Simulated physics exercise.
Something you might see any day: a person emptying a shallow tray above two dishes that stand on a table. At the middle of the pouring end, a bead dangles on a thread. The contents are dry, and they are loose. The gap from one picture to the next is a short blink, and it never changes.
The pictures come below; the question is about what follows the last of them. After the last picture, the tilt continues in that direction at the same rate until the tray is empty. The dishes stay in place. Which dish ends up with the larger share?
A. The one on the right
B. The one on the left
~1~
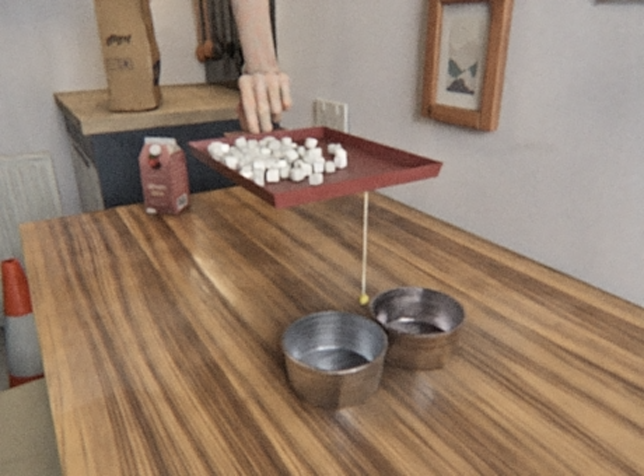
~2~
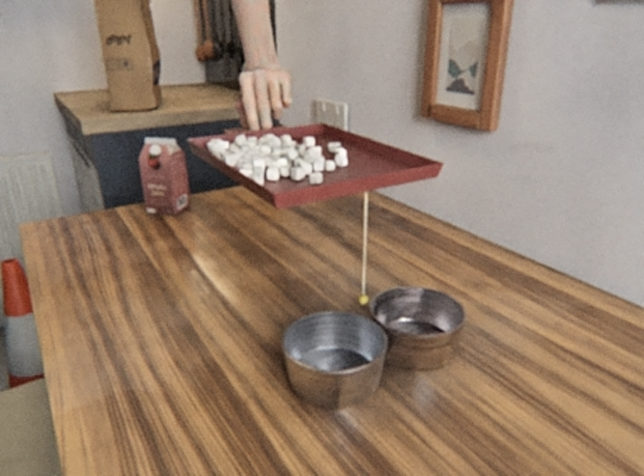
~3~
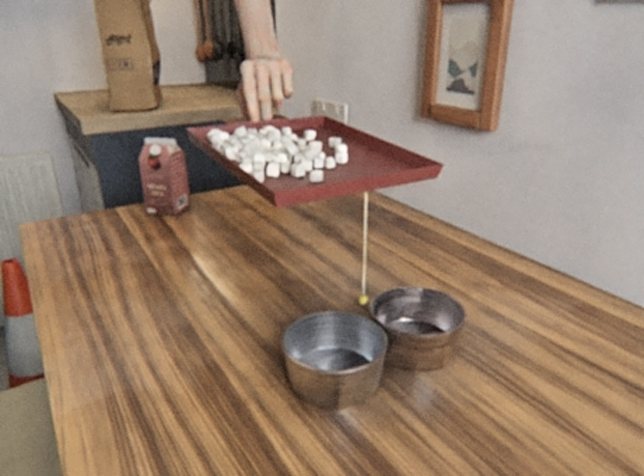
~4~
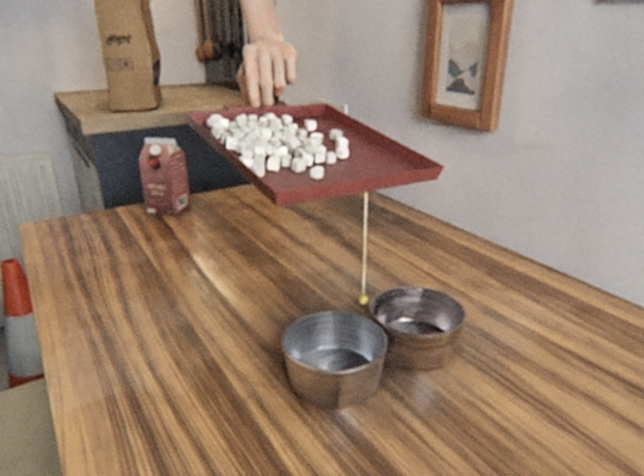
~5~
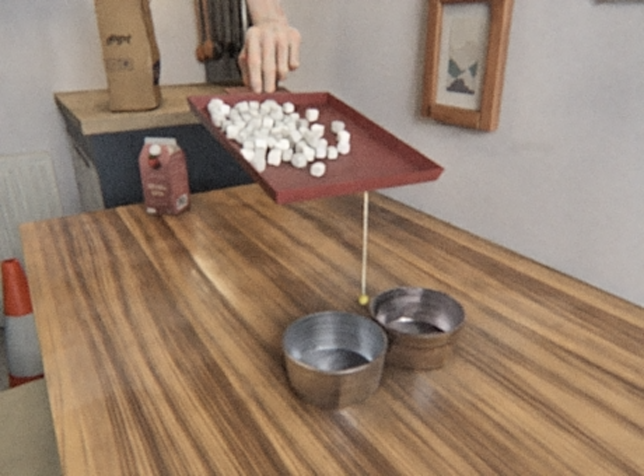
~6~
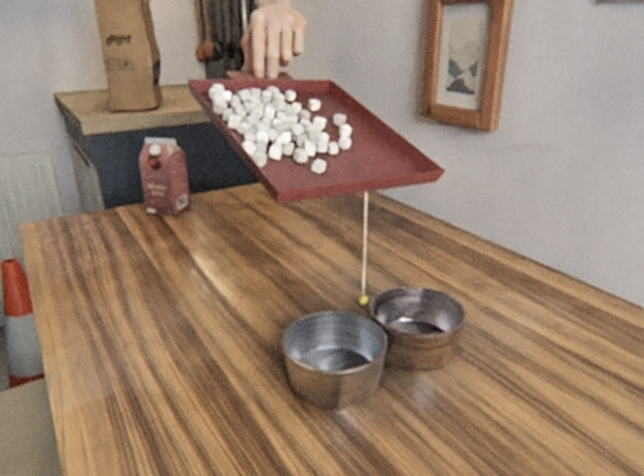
The one on the right.
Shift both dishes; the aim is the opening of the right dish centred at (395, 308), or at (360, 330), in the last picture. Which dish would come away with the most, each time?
First try: The rightmost dish; second try: The rightmost dish.
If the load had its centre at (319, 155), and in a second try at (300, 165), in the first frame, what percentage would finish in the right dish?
Respectively 30 and 40 per cent.
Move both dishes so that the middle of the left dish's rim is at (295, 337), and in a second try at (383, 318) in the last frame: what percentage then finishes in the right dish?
In the first position around 20 percent, in the second around 30 percent.
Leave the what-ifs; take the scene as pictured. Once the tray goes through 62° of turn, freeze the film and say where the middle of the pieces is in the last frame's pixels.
Its middle sits at about pixel (369, 163).
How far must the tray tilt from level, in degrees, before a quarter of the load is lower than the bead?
It is at around 80 degrees by then.
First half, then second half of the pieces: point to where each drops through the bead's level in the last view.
The leading part at (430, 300), the rest of it at (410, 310).
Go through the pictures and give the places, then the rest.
Corners of the pouring end (276, 192) and (438, 162), level; middle of the load (274, 160), sugar cubes; left dish (363, 382); right dish (449, 346); bead on its thread (363, 299), in the first picture.
Corners of the pouring end (276, 192) and (438, 163), level; middle of the load (274, 158), in the second picture.
Corners of the pouring end (277, 191) and (439, 164), tipped barely, lowest at the right corner; middle of the load (274, 152), in the third picture.
Corners of the pouring end (278, 190) and (440, 166), tipped a little, lowest at the right corner; middle of the load (274, 143), in the fourth picture.
Corners of the pouring end (279, 189) and (440, 167), tipped a little, lowest at the right corner; middle of the load (275, 134), in the fifth picture.
Corners of the pouring end (280, 188) and (441, 169), tipped clearly, lowest at the right corner; middle of the load (277, 124); left dish (363, 382); right dish (449, 346), in the sixth picture.
Just after the last frame, tray tipped steeply; the larger part on the tray; about a tenth in the air.
A moment on, tray tipped past a quarter turn; roughly half on the tray; about a tenth in the left dish; roughly a quarter in the right dish; about a tenth outside both; about a tenth in the air.
Further on, tray tipped past a quarter turn; about a tenth in the left dish; roughly half in the right dish; roughly a third outside both.
When it is over, tray tipped past a quarter turn; about a tenth in the left dish; roughly half in the right dish; roughly a third outside both.
